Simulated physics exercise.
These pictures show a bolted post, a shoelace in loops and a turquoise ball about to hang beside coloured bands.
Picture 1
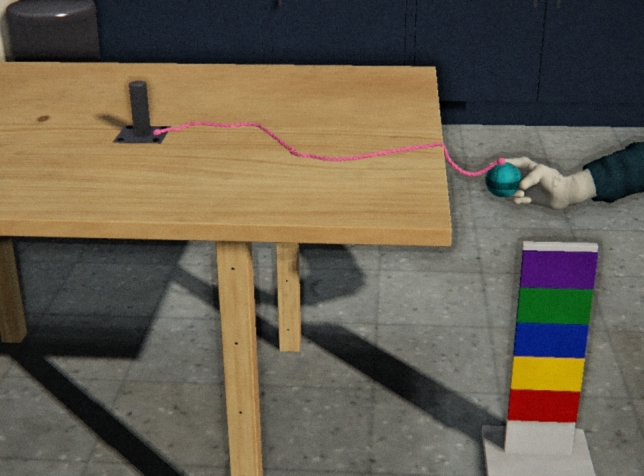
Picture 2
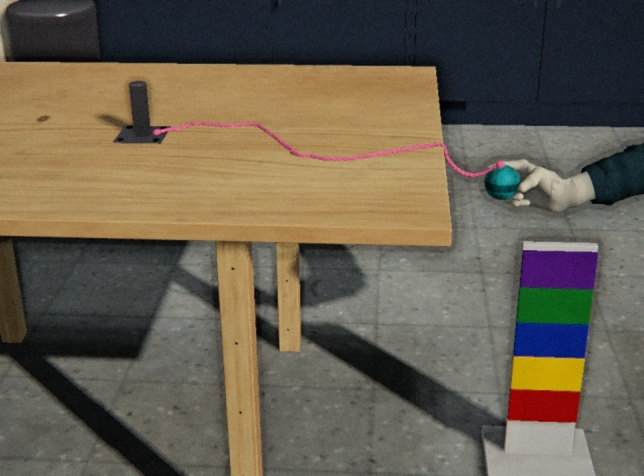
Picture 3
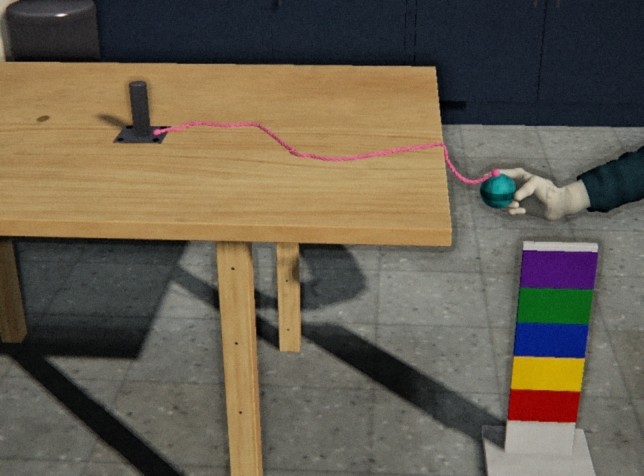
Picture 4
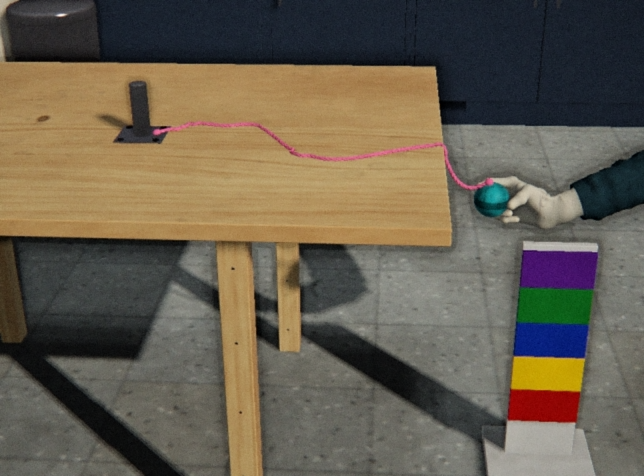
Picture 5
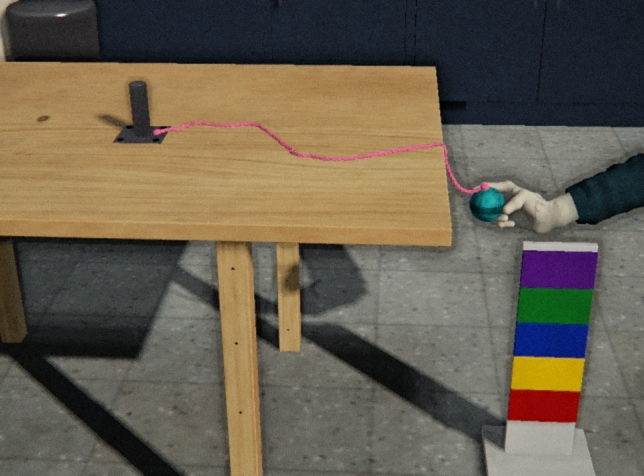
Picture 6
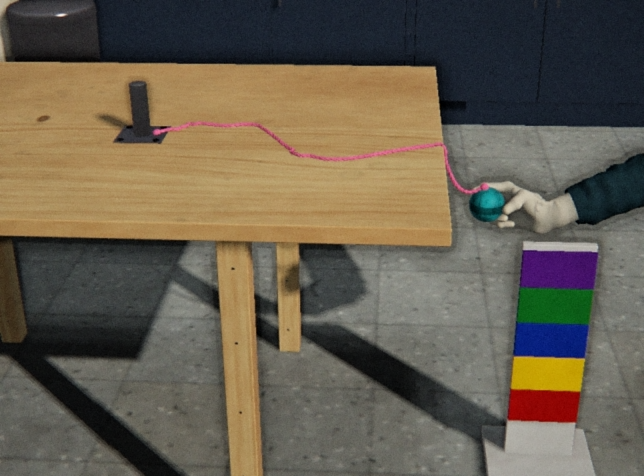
A pale hand in a dark teal sleeve holds a turquoise ball just off the right edge of a wooden table, seen from slightly above in a grey-tiled room. A pink shoelace runs from a dark post across the tabletop to the ball, above a stand banded purple, green, blue, yellow and red. The hand lowers the ball slightly, drifting left, then stays still.
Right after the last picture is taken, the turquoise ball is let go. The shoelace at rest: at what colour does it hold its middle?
The colour is green.
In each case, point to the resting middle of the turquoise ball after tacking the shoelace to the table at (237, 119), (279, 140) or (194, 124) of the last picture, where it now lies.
Approximately (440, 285), (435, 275) and (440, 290), respectively.
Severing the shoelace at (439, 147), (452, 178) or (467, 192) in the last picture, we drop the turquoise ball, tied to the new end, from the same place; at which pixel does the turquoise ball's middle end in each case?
Roughly at (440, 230) for the first, (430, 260) for the second and (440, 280) for the third.
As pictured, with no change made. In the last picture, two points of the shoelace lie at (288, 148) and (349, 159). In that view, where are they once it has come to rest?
Roughly (349, 140) for the first and (425, 143) for the second.
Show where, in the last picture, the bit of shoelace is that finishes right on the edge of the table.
That point sits at about (369, 156).
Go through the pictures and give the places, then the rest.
In the first frame, turquoise ball (503, 180); purple (559, 272); green (555, 307); blue (551, 342); yellow (547, 375); red (544, 407).
In the second frame, turquoise ball (502, 183); shoelace through (187, 126) (256, 125) (293, 150) (356, 158) (433, 146).
In the third frame, turquoise ball (498, 191).
In the fourth frame, turquoise ball (492, 200); shoelace through (187, 126) (256, 125) (293, 150) (356, 158) (433, 146).
In the fifth frame, turquoise ball (487, 204).
In the sixth frame, turquoise ball (487, 205); shoelace through (187, 126) (256, 125) (293, 150) (356, 158) (433, 146).
Early on, ball near (439, 292); level with green.
Midway, ball near (444, 304); level with green.
Finally, ball near (442, 305); level with green. Its middle rests at the green band.
